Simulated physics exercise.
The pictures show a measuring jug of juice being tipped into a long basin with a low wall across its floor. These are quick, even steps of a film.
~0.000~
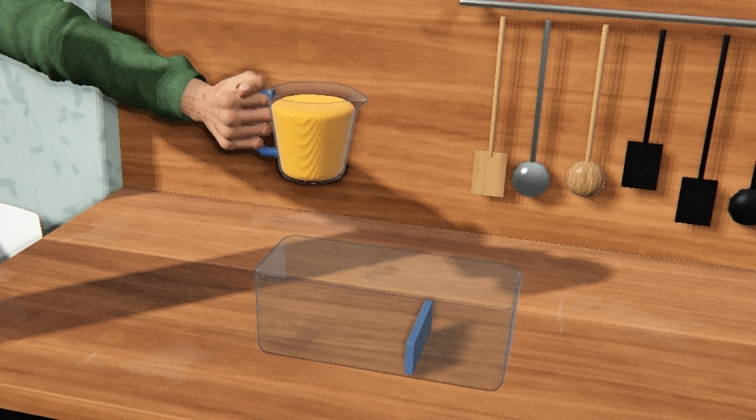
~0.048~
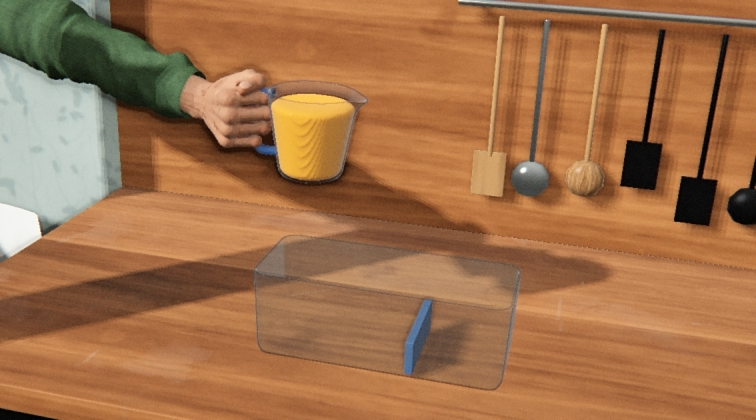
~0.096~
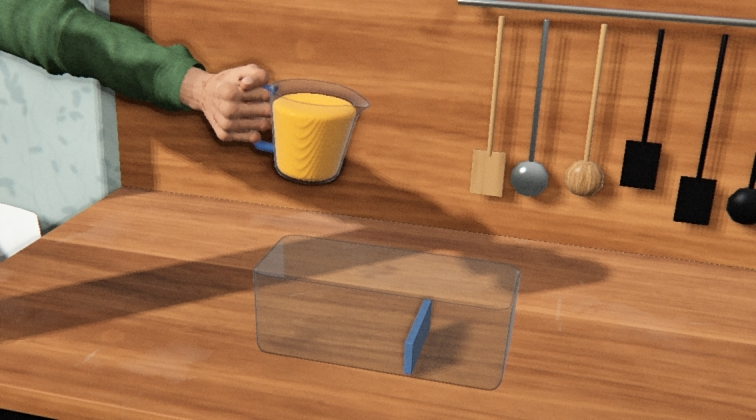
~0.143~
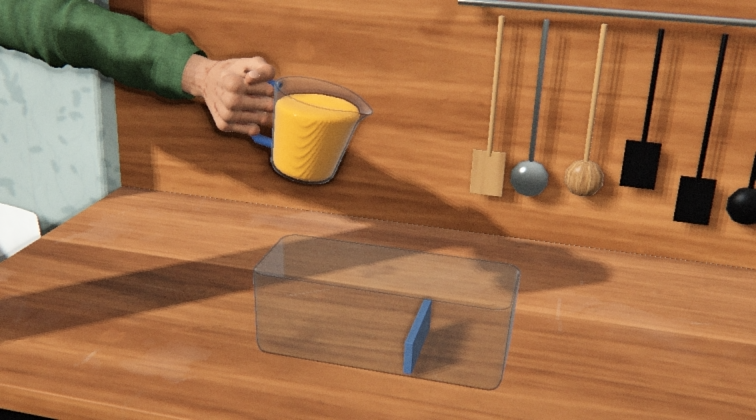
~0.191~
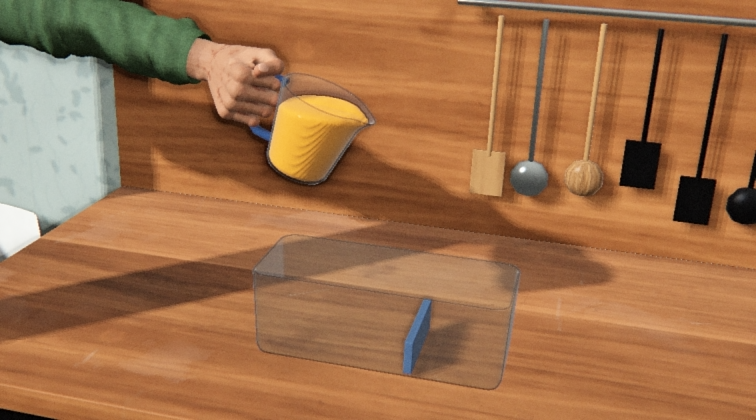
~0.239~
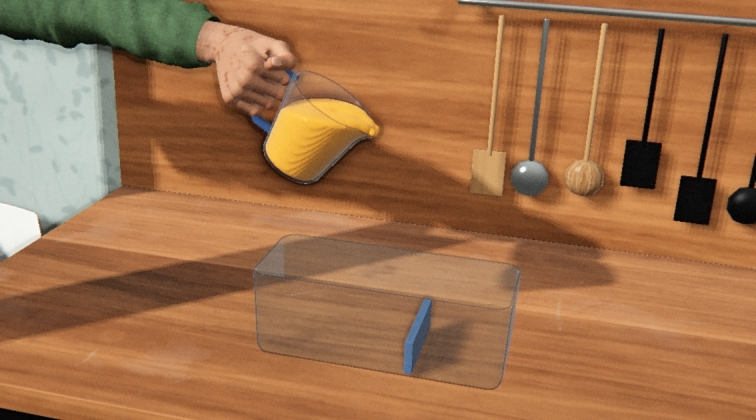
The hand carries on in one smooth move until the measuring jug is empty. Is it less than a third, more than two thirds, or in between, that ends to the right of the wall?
The share right of the wall is under a third.
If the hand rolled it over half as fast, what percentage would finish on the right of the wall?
Close to 40 per cent.
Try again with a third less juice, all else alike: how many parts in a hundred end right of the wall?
Close to 5 per cent.
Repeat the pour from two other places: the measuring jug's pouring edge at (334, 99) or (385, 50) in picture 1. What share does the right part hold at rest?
Roughly 5 per cent, and 70 per cent.
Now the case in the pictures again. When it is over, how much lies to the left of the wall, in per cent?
Close to 75 per cent.
A moment on, the measuring jug is tipped on its side and 46 per cent is still to pour, 8 is left of the wall and 9 right of it.
Next, the measuring jug is tipped right over and 8 per cent is still to pour, 55 is left of the wall and 20 right of it.
Then the measuring jug is tipped right over and 0 per cent is still to pour, 71 is left of the wall and 19 right of it.
Later the measuring jug is tipped right over and 0 per cent is still to pour, 75 is left of the wall and 20 right of it.
Finally, 75 per cent lies left of the wall, 20 right of it and 5 outside.
